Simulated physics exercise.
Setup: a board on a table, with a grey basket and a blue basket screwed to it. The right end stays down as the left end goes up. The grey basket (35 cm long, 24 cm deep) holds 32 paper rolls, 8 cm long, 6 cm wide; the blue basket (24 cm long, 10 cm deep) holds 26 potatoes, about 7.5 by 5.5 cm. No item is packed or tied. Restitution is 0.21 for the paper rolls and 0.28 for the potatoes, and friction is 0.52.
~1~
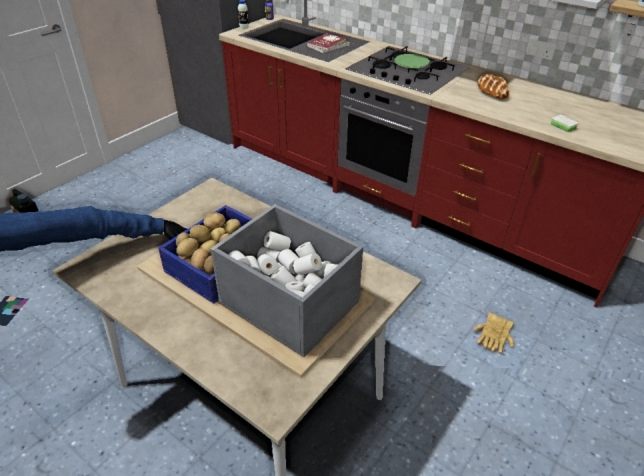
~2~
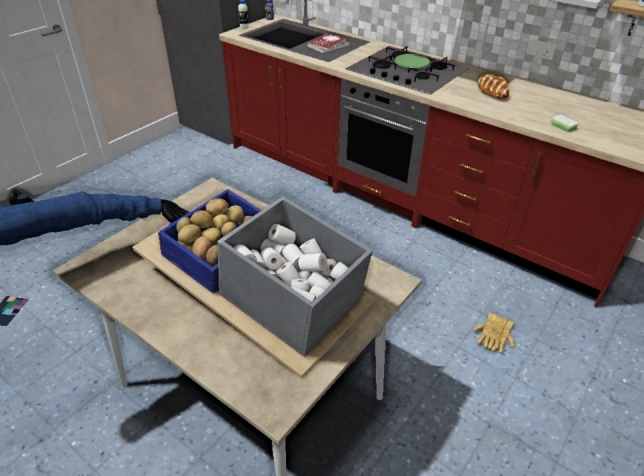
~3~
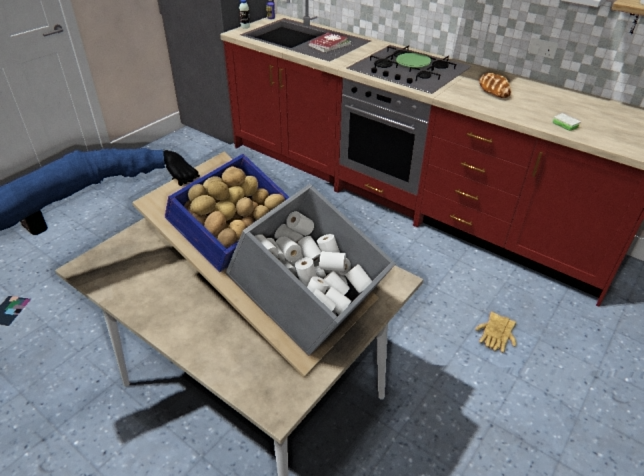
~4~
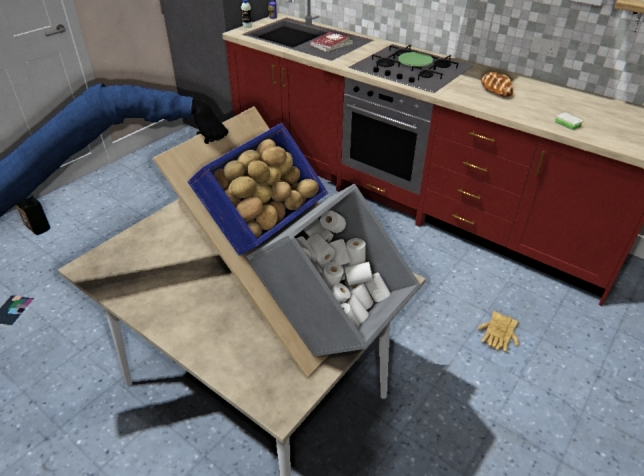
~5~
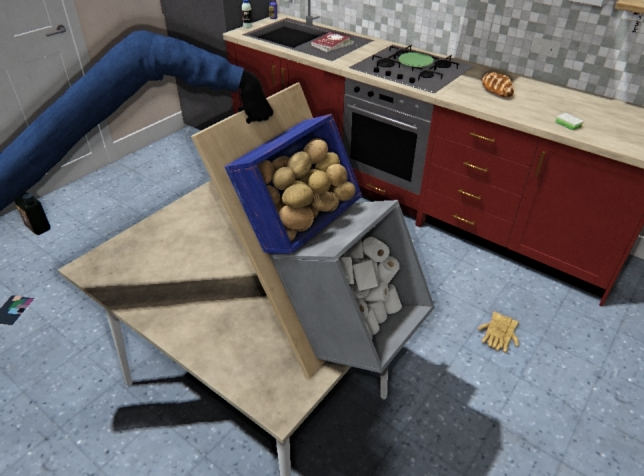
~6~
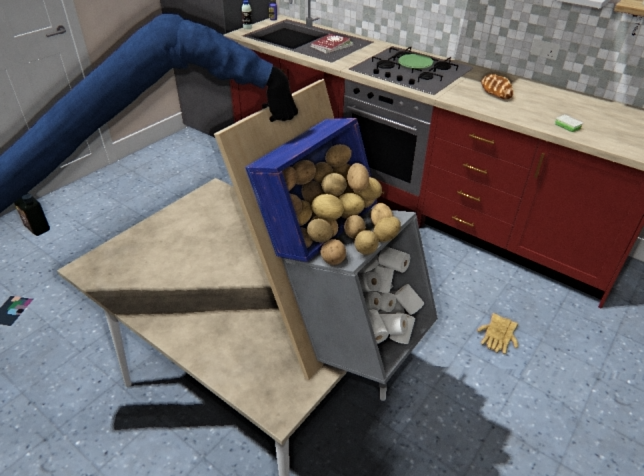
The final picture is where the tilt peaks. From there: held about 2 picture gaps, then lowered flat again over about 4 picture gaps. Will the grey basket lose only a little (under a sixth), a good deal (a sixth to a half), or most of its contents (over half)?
The grey basket loses only a little.
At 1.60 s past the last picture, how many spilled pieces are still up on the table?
Roughly 0.
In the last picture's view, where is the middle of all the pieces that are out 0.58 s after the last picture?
(389, 456).
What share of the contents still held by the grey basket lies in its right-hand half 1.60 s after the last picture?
Roughly 60 in a hundred.
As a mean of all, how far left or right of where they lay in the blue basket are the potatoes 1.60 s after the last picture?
About 16 cm to the right.
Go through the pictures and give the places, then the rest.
In the first frame (each is followed by its nearest rim corner in this view), grey basket, (301, 298); blue basket, (208, 277); 0° from level; none out.
The second frame shows grey basket, (311, 303); blue basket, (211, 268); 7° from level.
The third frame shows grey basket, (336, 318); blue basket, (225, 250); 25° from level.
The fourth frame shows grey basket, (364, 343); blue basket, (256, 241); 45° from level.
The fifth frame shows grey basket, (381, 368); blue basket, (291, 248); 63° from level.
The sixth frame shows grey basket, (385, 379); blue basket, (308, 256); 70° from level; 6 out, the lowest potato at (334, 252).
Then, 0.26 s after the last picture, tilt 70°; grey basket 30 in, 2 out and blue basket 20 in, 6 out.
Then, 0.58 s after the last picture, tilt 45°; grey basket 30 in, 2 out and blue basket 20 in, 6 out.
Then, 1.02 s after the last picture, tilt 0°; grey basket 30 in, 2 out and blue basket 20 in, 6 out.
Outcome (1.60 s after the last picture), grey basket 30 in, 2 out and blue basket 20 in, 6 out. Asked share, 2 of 32, 6 per cent.
